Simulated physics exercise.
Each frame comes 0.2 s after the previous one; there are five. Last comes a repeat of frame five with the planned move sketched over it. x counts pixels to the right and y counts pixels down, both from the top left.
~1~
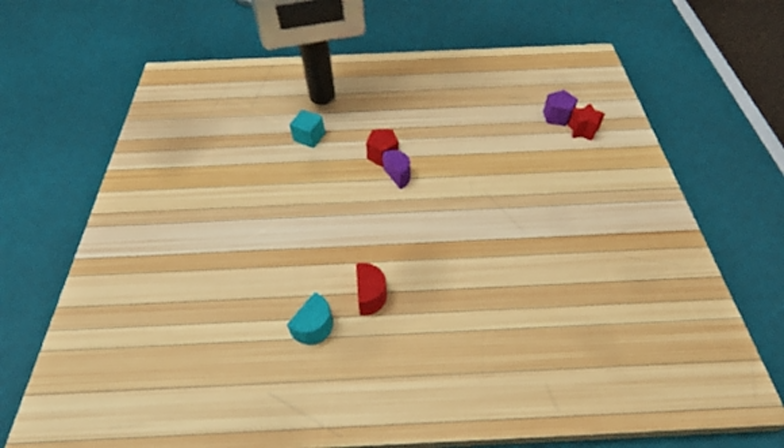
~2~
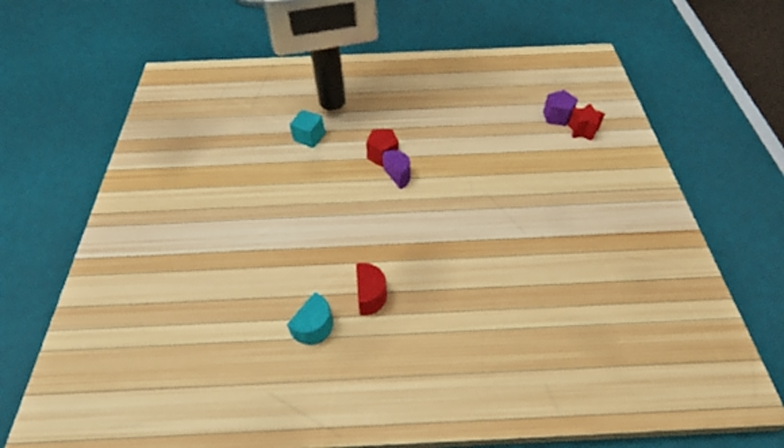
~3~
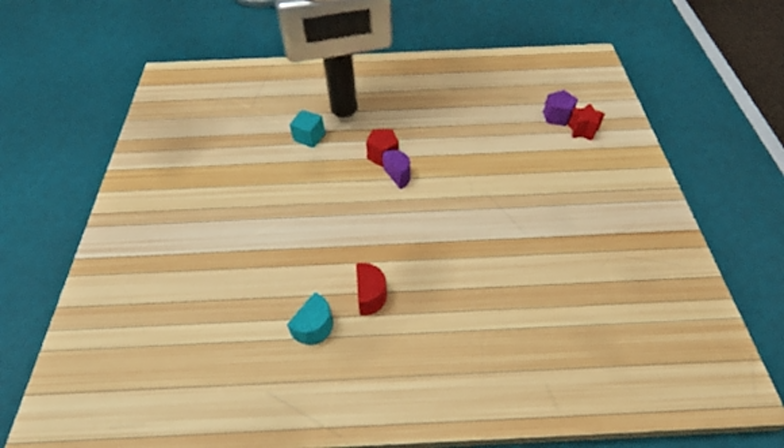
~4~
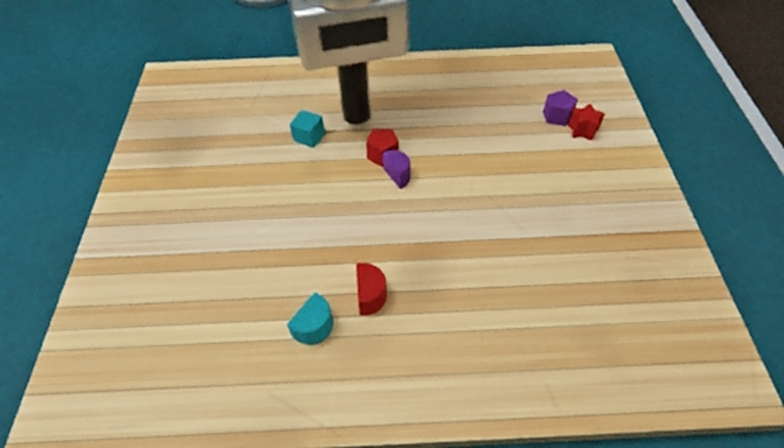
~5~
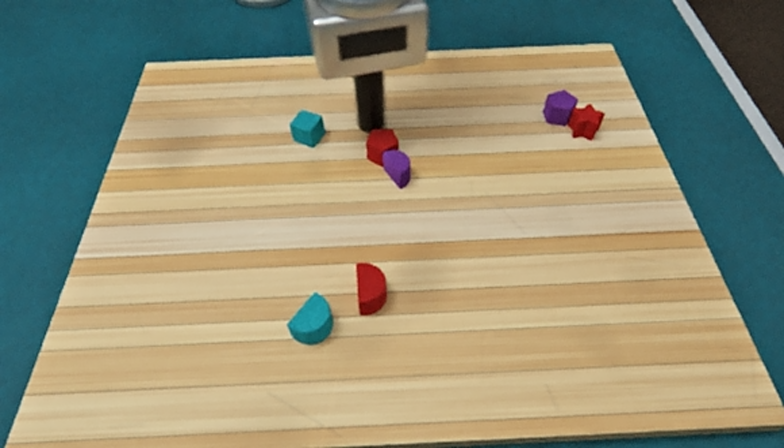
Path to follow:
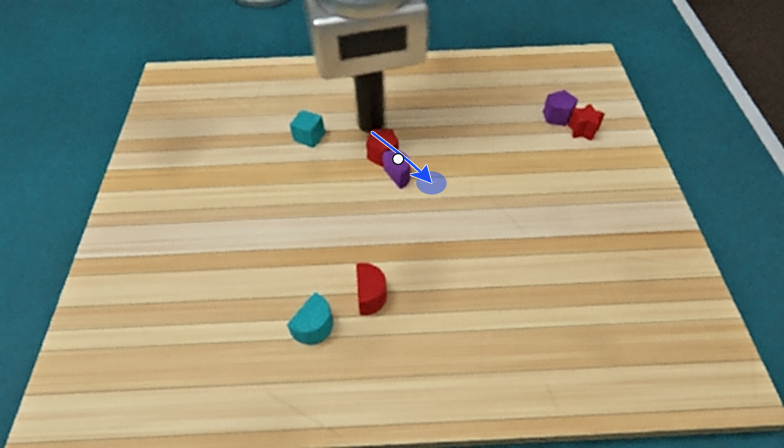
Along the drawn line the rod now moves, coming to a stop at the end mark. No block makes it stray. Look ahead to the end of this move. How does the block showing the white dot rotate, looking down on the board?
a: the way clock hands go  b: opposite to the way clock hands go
(b)
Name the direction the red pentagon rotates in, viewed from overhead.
The answer is clockwise.
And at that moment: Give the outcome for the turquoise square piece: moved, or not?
Stays put.
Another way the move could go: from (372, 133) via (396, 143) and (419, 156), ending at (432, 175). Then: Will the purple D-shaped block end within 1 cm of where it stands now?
No, I don't think so.
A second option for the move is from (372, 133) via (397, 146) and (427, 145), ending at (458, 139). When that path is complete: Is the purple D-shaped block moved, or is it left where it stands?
It does get moved.
The line goes from (372, 133) over (392, 148) and (412, 164) to (431, 183); the dot is on the purple D-shaped block.
On the path given first. One third of the way, rod (392, 139); red pentagon (389, 155), turned 40° clockwise; purple D-shaped block (403, 174), turned 50° anticlockwise.
Two thirds of the way, rod (413, 156); red pentagon (394, 166), turned 105° clockwise; purple D-shaped block (404, 186), turned 90° anticlockwise.
At the end, rod (432, 174); turquoise square piece unmoved; red pentagon (395, 168), turned 125° clockwise; purple D-shaped block (403, 190), turned 100° anticlockwise.
